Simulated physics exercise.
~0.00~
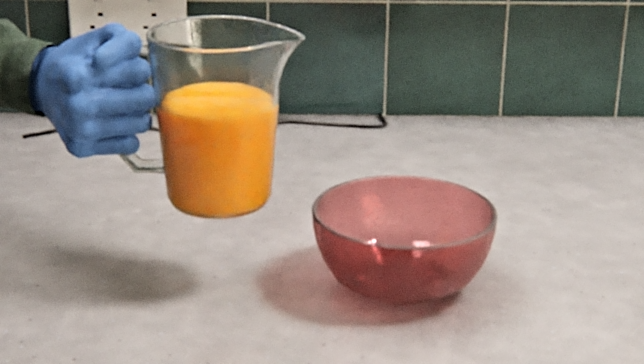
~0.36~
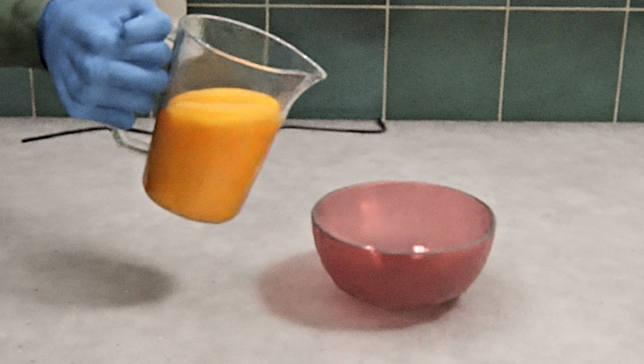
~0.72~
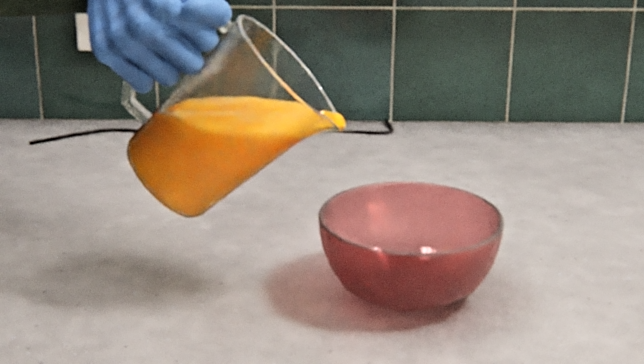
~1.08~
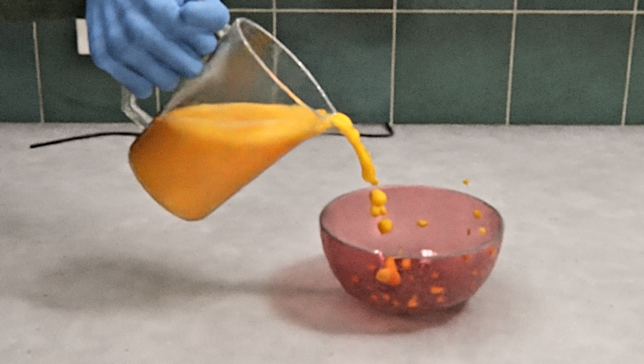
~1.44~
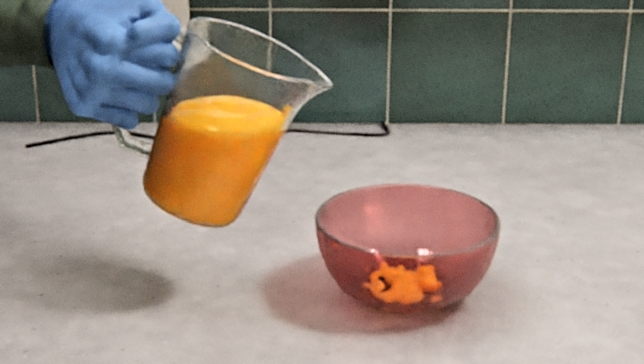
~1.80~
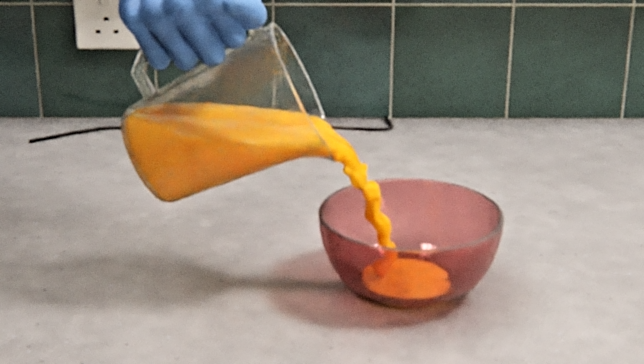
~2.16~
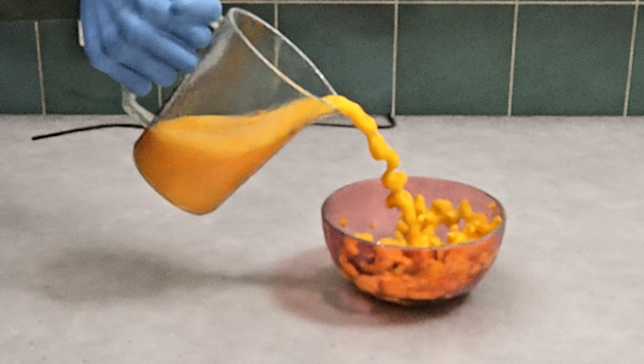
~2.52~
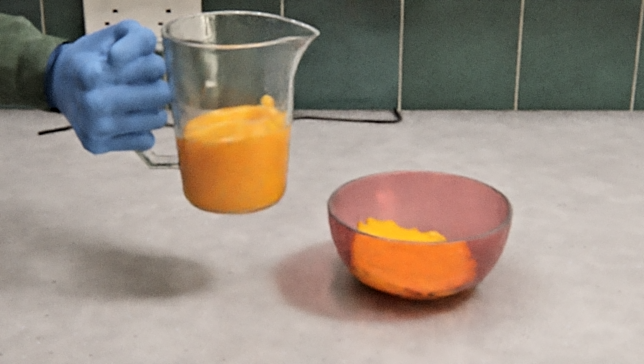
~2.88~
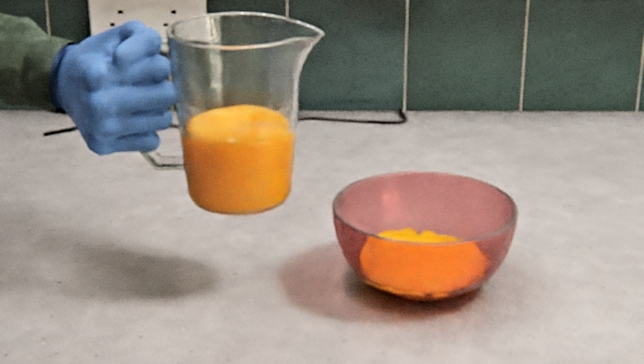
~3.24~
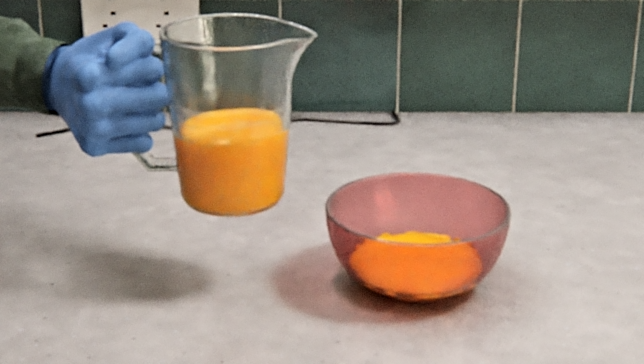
A blue-gloved hand tilting a glass pitcher twice, pouring orange juice into a pink bowl, then holding it upright, still partly full.
